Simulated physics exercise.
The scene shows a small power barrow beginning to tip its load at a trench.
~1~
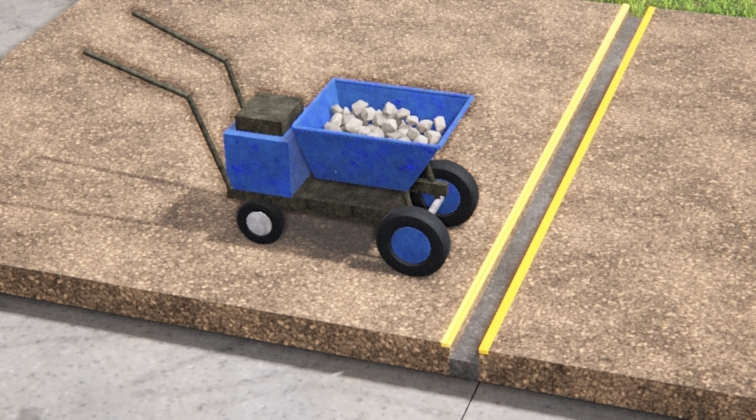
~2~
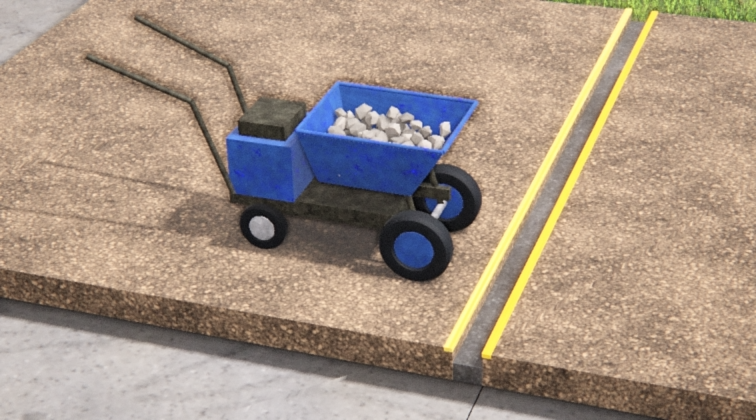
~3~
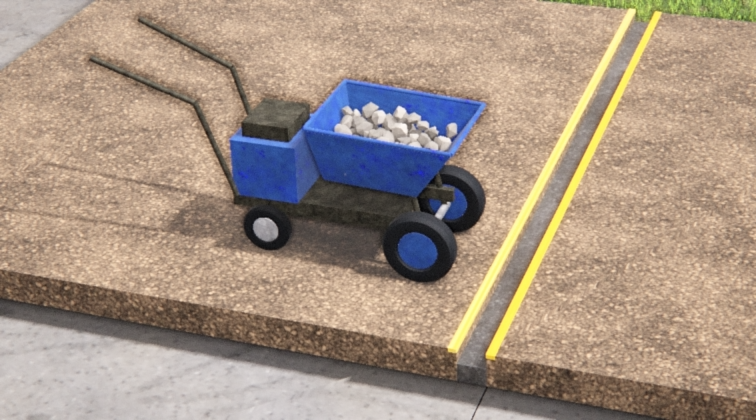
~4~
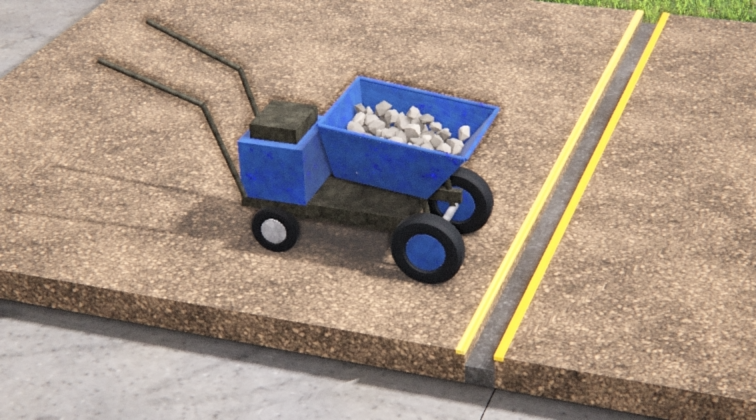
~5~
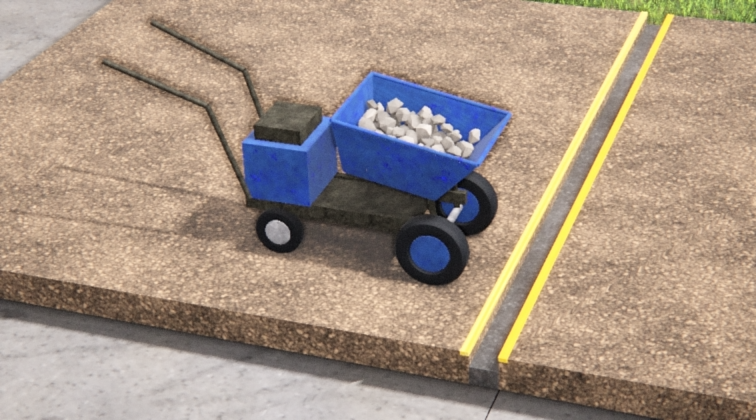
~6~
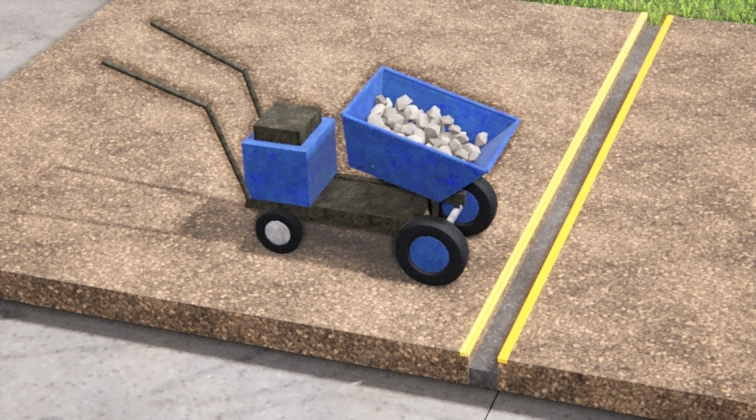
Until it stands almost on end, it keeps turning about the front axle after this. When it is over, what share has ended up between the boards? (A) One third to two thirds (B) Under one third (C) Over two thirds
B, under one third.
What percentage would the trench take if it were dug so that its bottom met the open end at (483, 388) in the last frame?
0 %.
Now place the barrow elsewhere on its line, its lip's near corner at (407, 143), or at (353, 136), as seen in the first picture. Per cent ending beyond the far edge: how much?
Some 70 % then some 10 %.
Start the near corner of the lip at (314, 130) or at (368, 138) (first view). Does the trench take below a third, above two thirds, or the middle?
First under a third, then one to two thirds.
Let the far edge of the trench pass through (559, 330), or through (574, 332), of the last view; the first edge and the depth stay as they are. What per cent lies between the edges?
You'd get 40 % in the first case and 70 % in the second.
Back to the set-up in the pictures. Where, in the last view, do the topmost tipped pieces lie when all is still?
Top estimate: About (583, 249).
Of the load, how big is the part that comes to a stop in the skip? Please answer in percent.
Around 15 in a hundred.
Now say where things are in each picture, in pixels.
In the first frame, lip of the skip at (439, 148), level; top of the load at (389, 126), broken stones; first edge of the trench at (464, 308); far edge at (501, 314), the trench under half as wide as the skip, and about half as deep as wide.
In the second frame, lip of the skip at (443, 153), level; top of the load at (393, 131).
In the third frame, lip of the skip at (451, 155), tipped barely; top of the load at (373, 136).
In the fourth frame, lip of the skip at (465, 160), tipped a little; top of the load at (391, 117).
In the fifth frame, lip of the skip at (477, 165), tipped a little; top of the load at (387, 124).
In the sixth frame, lip of the skip at (486, 172), tipped clearly; top of the load at (395, 121); first edge of the trench at (483, 317); far edge at (520, 323).
Soon after the last picture, skip tipped steeply; all in the skip.
A little later, skip tipped right over; most in the skip; a small part beyond it; a stray few falling.
Later still, skip tipped right over; about a quarter in the skip; most beyond it.
At rest, skip tipped right over; about a quarter in the skip; a stray few in or heaped over the trench; most beyond it.
